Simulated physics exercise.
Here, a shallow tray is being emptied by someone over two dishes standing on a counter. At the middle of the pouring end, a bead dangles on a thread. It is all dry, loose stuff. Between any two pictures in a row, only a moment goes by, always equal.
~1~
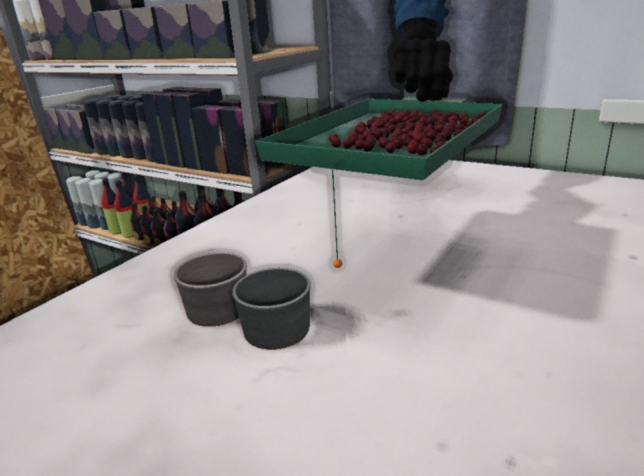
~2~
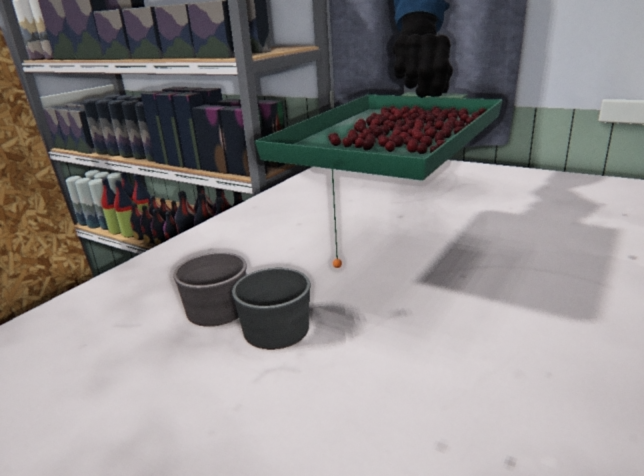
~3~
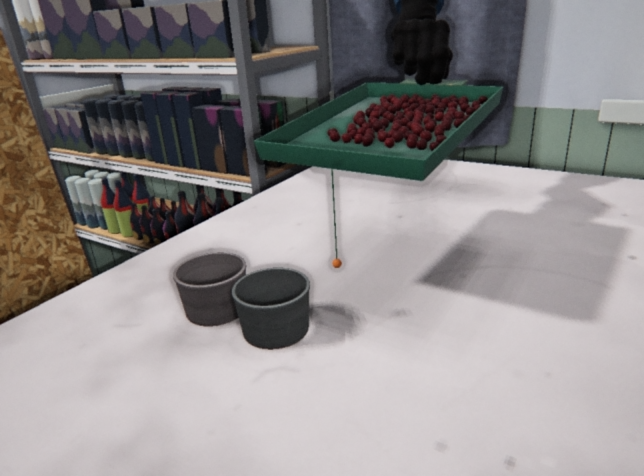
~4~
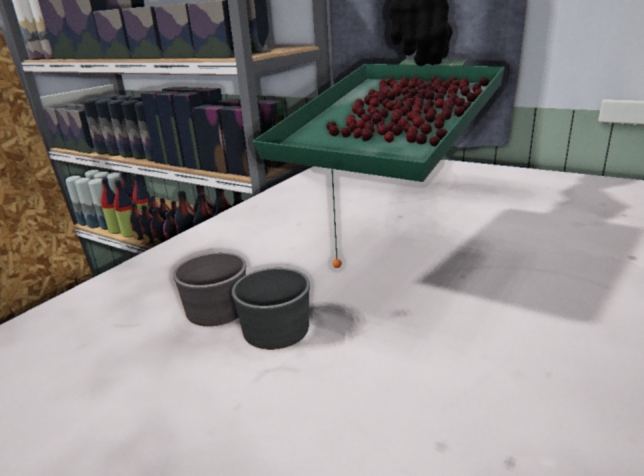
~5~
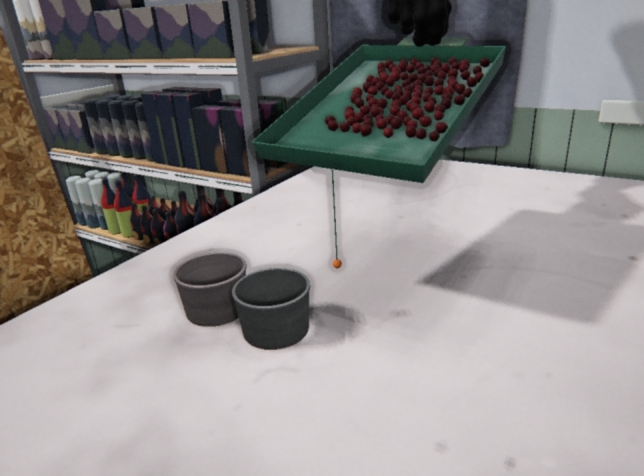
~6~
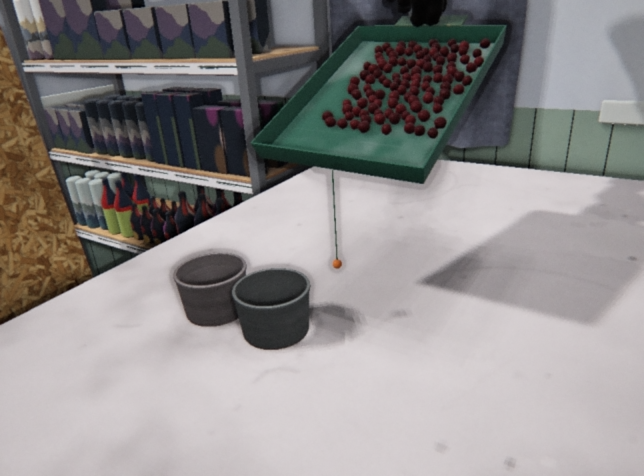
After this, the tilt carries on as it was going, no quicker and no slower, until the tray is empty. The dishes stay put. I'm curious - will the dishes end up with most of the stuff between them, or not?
The catch is short of half the load.
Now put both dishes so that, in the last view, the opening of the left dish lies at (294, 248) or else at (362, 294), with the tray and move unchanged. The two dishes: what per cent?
Close to 0 in a hundred first, close to 20 in a hundred second.
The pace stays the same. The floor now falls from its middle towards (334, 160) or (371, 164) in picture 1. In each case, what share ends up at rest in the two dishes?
I'd say some 40 in a hundred at first, then 0 in a hundred.
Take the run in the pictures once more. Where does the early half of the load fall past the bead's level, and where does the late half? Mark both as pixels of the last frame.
Earlier half at (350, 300), later half at (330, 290).
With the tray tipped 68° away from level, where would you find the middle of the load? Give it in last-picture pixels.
About (357, 146).
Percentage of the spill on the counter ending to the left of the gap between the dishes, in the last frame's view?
Looks like close to 10 per cent of it.
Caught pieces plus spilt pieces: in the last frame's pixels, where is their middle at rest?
Roughly at pixel (331, 367).
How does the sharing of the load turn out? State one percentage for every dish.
Left dish: 0 per cent; right dish: 10 per cent.
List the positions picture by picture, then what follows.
The first picture shows corners of the pouring end at (259, 141) and (424, 157), level; middle of the load at (409, 130), dried cherries; left dish at (189, 302); right dish at (250, 323); bead on its thread at (338, 263).
The second picture shows corners of the pouring end at (259, 141) and (423, 158), level; middle of the load at (409, 127).
The third picture shows corners of the pouring end at (258, 140) and (423, 159), tipped barely, level across its low end; middle of the load at (408, 119).
The fourth picture shows corners of the pouring end at (257, 140) and (422, 161), tipped a little, level across its low end; middle of the load at (408, 107).
The fifth picture shows corners of the pouring end at (255, 141) and (422, 163), tipped clearly, level across its low end; middle of the load at (407, 95).
The sixth picture shows corners of the pouring end at (254, 141) and (421, 165), tipped clearly, level across its low end; middle of the load at (405, 84); left dish at (188, 302); right dish at (250, 323).
Soon after the last picture, tray tipped steeply; nearly all on the tray; a small part in the air.
A little later, tray tipped past a quarter turn; about two thirds on the tray; a stray few in the right dish; about a third outside both; a stray few in the air.
Later still, tray tipped past a quarter turn; a small part in the right dish; most outside both.
At rest, tray tipped past a quarter turn; a small part in the right dish; none in the left dish; most outside both.
